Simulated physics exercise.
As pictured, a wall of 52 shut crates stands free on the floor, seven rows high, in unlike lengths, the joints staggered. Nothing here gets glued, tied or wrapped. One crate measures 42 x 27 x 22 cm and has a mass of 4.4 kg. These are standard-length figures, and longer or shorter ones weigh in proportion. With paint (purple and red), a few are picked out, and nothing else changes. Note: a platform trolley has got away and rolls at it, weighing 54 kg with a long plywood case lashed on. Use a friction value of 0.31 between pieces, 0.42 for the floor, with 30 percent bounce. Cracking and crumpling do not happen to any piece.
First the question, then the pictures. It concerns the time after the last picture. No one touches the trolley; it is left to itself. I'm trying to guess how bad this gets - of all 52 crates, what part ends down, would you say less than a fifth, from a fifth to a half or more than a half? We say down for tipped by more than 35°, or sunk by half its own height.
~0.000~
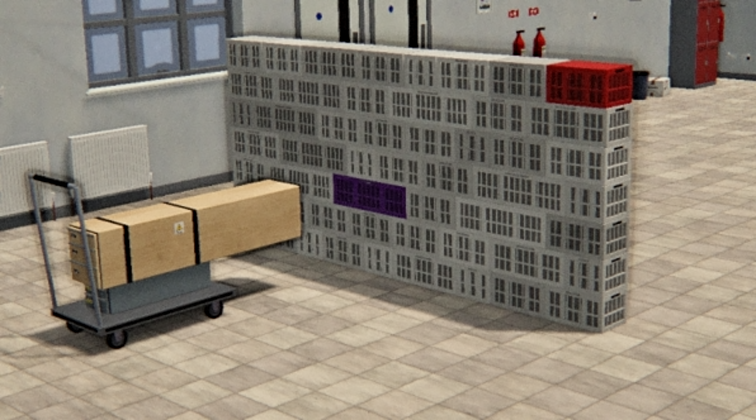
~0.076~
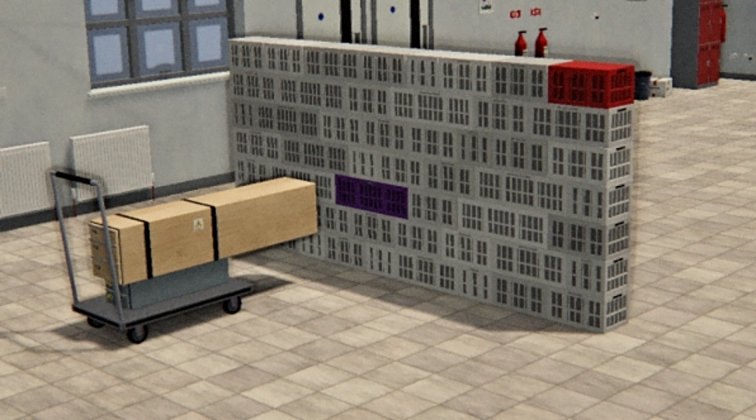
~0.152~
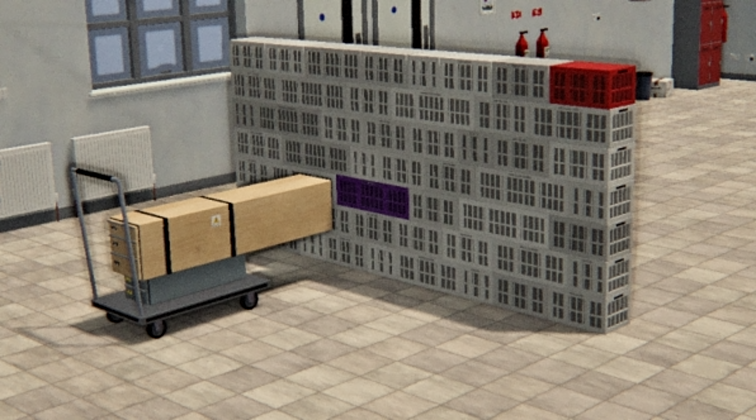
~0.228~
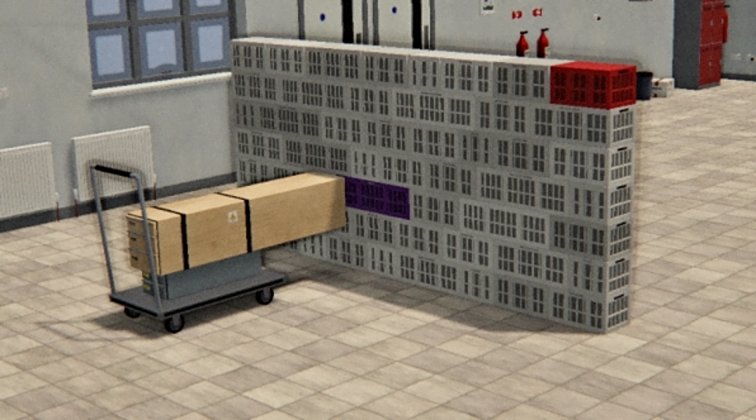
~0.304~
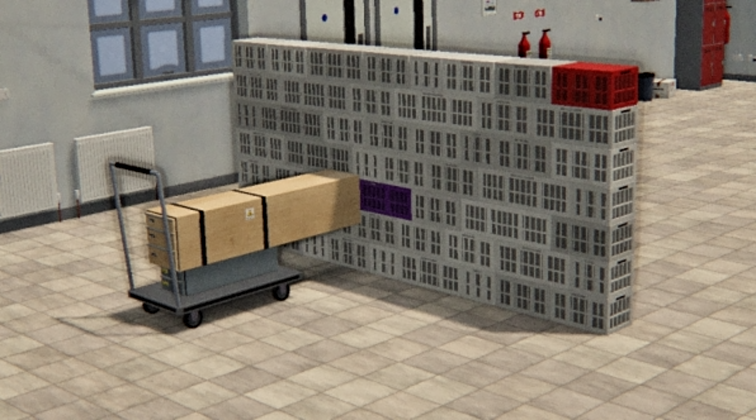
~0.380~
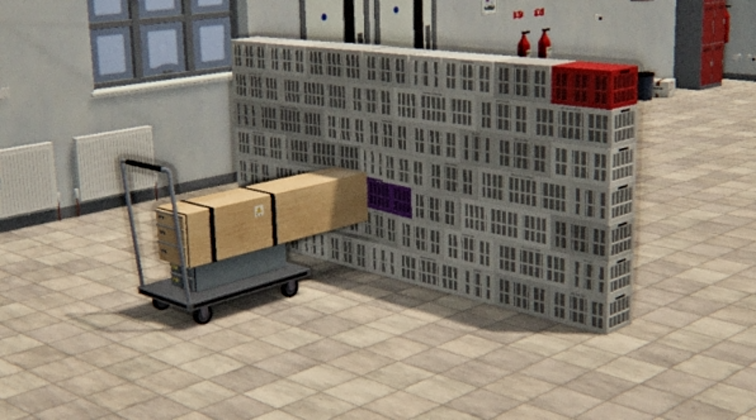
I would say a small part, under a fifth.
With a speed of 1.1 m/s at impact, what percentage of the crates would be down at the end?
At that speed, around 0 percent of them would finish down.
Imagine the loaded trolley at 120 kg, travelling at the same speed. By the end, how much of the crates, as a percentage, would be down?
Then about 40 per cent.
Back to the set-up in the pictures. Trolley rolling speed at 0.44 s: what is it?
Speed: Near 0.7 m/s.
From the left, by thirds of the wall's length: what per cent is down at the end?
In percent, the thirds read 0 on the left, 0 in the middle and 0 on the right.
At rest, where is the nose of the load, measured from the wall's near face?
Rest position: Approx. 15 centimetres beyond.
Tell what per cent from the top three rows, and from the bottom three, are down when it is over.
Top: 0%, bottom: 0%.
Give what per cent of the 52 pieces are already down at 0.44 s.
0 %.
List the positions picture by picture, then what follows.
In the first picture (each place is the centre of the face we see best), load (293, 203) 53 cm short of the wall; red crate (575, 87); purple crate (368, 196); all as stacked.
The second picture shows load (310, 200) 40 cm short of the wall; red crate (577, 87).
The third picture shows load (325, 197) 27 cm short of the wall; red crate (579, 87).
The fourth picture shows load (339, 194) 14 cm short of the wall; red crate (579, 88).
The fifth picture shows load (354, 191) 17 mm short of the wall; purple crate (373, 197).
The sixth picture shows load (361, 188) 6 cm into the wall's line; purple crate (379, 195) moved 6 cm; red crate (580, 88); 6 have shifted.
By 0.44 s, load 11 cm past the wall's line, still rolling; none of the 52 crates down, 9 disturbed; purple crate moved 9 cm.
By 0.50 s, load 14 cm past the wall's line, still rolling; none of the 52 crates down, 13 disturbed; purple crate moved 12 cm.
By 0.70 s, load 17 cm past the wall's line, stopped; none of the 52 crates down, 15 disturbed; purple crate moved 15 cm.
By 1.12 s, load 16 cm past the wall's line, stopped; none of the 52 crates down, 15 disturbed; purple crate moved 14 cm.
When it is over (1.5 s), load 15 cm past the wall's line, stopped; none of the 52 crates down, 15 disturbed; red crate unmoved; purple crate moved 14 cm. That is 0 per cent. In pixels of the last frame, middles, red crate near (594, 85), purple crate near (401, 190).
